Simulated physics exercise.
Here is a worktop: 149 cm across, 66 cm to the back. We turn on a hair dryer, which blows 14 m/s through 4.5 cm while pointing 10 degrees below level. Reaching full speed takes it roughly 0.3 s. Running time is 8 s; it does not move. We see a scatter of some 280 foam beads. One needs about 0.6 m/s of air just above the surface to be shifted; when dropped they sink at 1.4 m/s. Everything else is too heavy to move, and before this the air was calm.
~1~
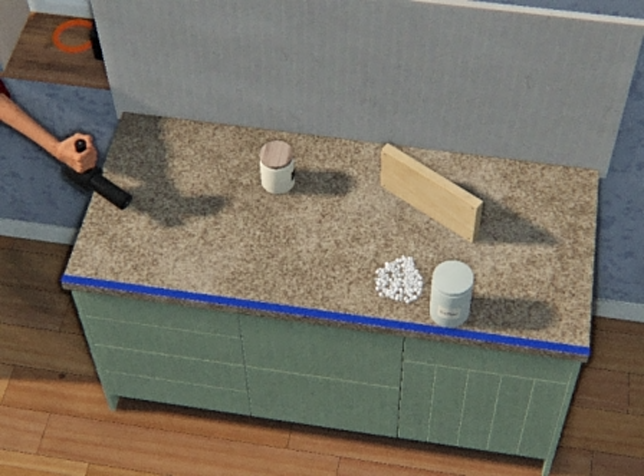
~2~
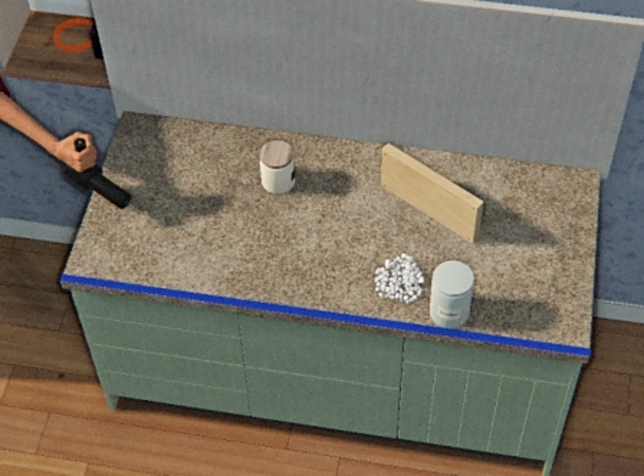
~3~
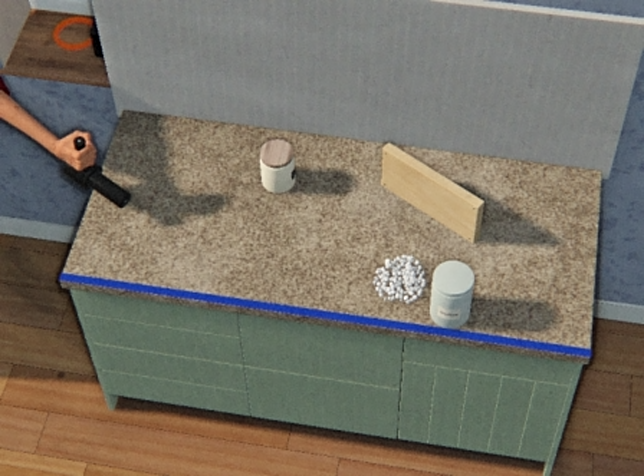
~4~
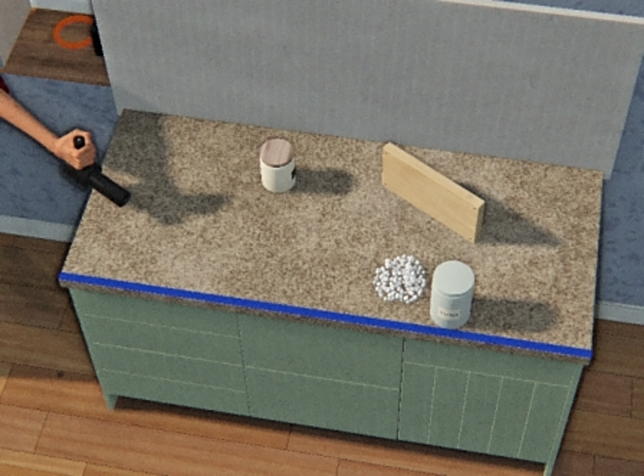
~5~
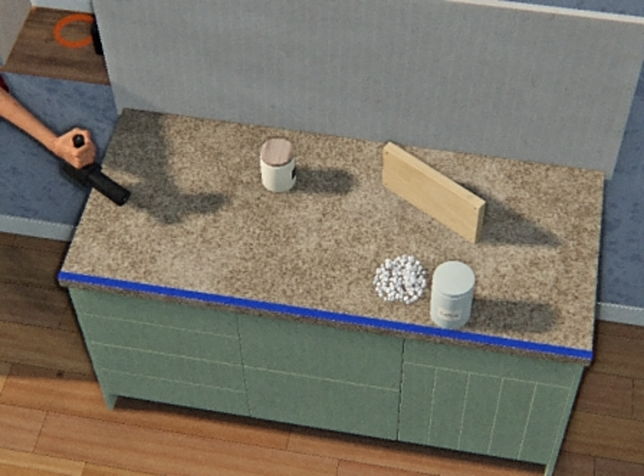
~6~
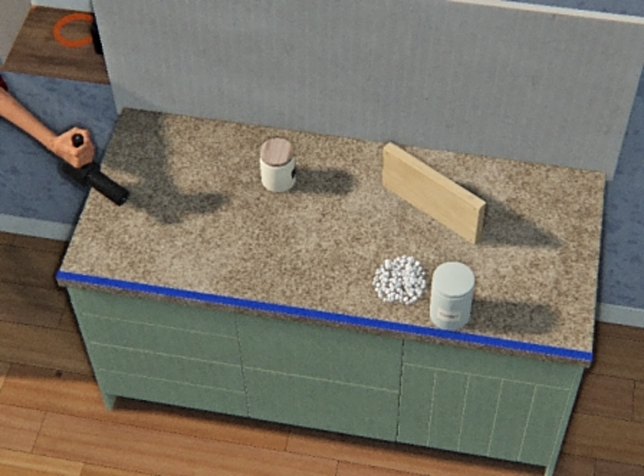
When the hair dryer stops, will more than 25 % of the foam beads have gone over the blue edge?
No.
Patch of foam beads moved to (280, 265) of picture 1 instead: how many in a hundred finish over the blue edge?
Share at the end: About 10 %.
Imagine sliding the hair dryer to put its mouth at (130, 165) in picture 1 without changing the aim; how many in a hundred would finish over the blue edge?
Near 15 per cent.
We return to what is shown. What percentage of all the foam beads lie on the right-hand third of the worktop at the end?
Roughly 15 in a hundred.
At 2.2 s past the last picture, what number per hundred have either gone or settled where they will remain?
I reckon around 80 per cent.
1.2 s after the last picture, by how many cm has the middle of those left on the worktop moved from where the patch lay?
About 45 cm.
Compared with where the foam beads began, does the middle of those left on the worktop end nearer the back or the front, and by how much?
It moves toward the near end, close to 5 cm.
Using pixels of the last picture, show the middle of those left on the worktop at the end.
I'd put it close to (560, 327) in the last view.
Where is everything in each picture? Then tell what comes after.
In the first picture, the middle of the foam beads is near (403, 282), none has stirred yet and the mouth of the hair dryer is at (127, 203).
In the second picture, the middle of the foam beads is near (403, 281), none has stirred yet and the blue edge is centred on (318, 318).
In the third picture, the middle of the foam beads is near (400, 280), none has stirred yet, the top of a jar is at (454, 277) and the top of a board is at (433, 174).
In the fourth picture, the middle of the foam beads is near (400, 280) and none has stirred yet.
In the fifth picture, the middle of the foam beads is near (401, 280) and none has stirred yet.
In the sixth picture, the middle of the foam beads is near (400, 281) and none has stirred yet.
Then, 1.2 s after the last picture, 0 % are over the blue edge; the middle of those still in play is near (562, 270); 16 % have settled or left.
Then, 2.2 s after the last picture, 0 % are over the blue edge; the middle of those still in play is near (569, 325); 78 % have settled or left.
Then, 4.1 s after the last picture, 0 % are over the blue edge; the middle of those still in play is near (560, 327); 86 % have settled or left.
Then, 7.7 s after the last picture, at the end, 0 % are over the blue edge.
